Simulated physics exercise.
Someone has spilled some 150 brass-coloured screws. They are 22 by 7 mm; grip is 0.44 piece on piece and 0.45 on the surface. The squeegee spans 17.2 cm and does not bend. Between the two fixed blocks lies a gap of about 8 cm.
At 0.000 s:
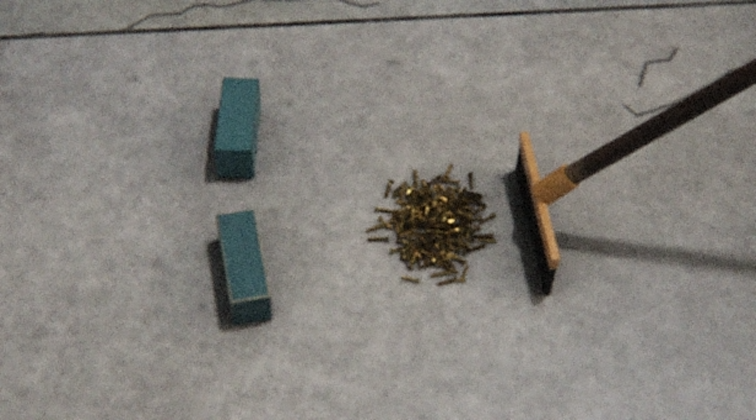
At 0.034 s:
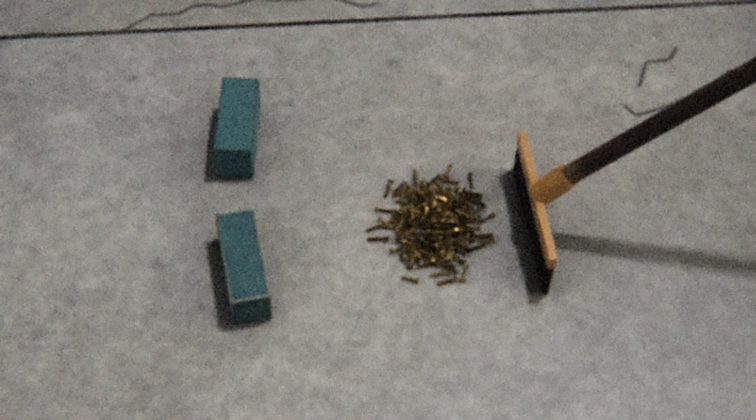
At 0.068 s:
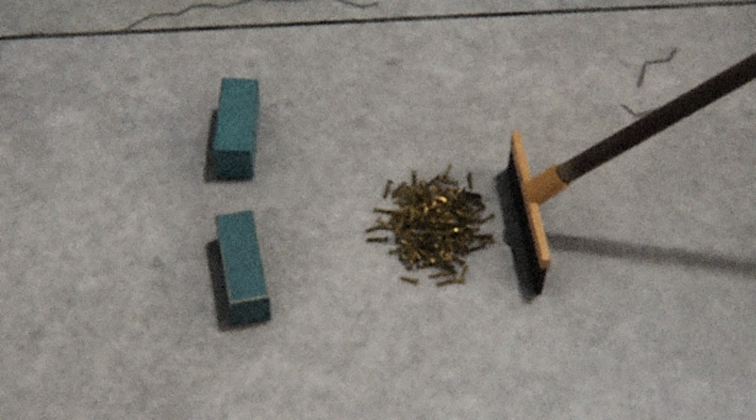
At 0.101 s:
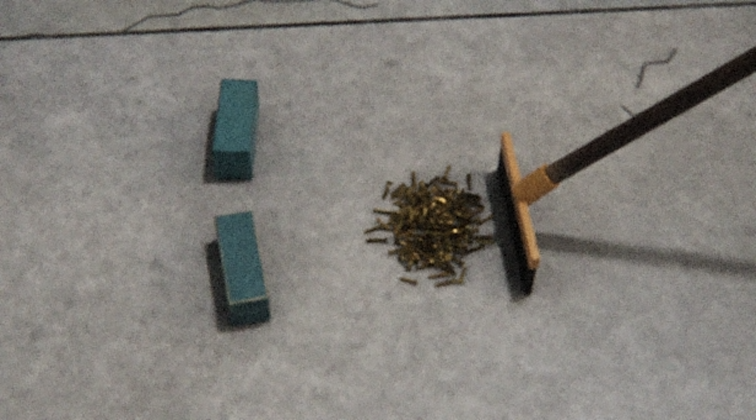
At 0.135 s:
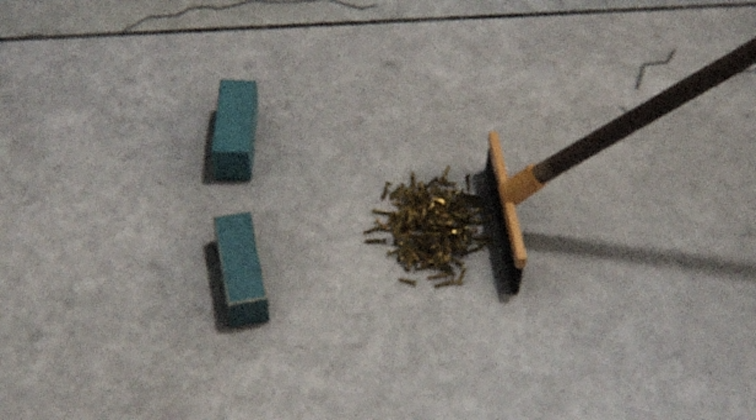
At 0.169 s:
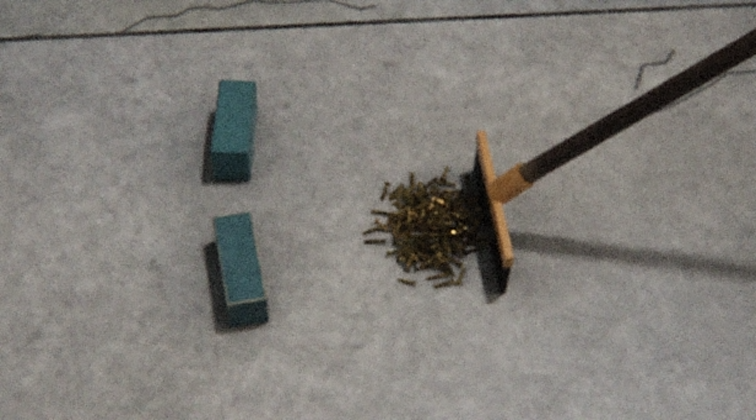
A squeegee with a dark handle slides left across grey floor and meets the edge of a brass-coloured screw pile near two teal blocks.
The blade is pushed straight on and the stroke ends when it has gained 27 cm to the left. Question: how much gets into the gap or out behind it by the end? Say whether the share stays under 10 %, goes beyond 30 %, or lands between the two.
The share lands between them.
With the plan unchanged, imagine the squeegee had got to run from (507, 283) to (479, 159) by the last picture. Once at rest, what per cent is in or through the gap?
Through the gap: 0 per cent.
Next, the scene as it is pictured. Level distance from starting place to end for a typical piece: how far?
It works out at some 20 centimetres.
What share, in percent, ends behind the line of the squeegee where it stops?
About 10 %.
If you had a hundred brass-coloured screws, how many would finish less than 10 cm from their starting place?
Some 0 percent.
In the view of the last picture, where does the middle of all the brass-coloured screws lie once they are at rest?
Around pixel (264, 213).
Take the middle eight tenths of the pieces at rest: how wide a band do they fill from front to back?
I'd guess near 14 cm, give or take.
Then, at 0.47 s, squeegee 15 cm from its start, spill 13 cm wide; held up before the blocks 100 %.
After 0.78 s, squeegee 27 cm from its start, spill 16 cm wide; in or through the gap 5 %, held up before the blocks 95 %.
Then, at 1.04 s, squeegee 27 cm from its start, spill 16 cm wide; in or through the gap 15 %, held up before the blocks 85 %.
At rest (1.5 s), in or through the gap 15 %, round the near block 0 %, round the far block 0 %, held up before the blocks 85 %.
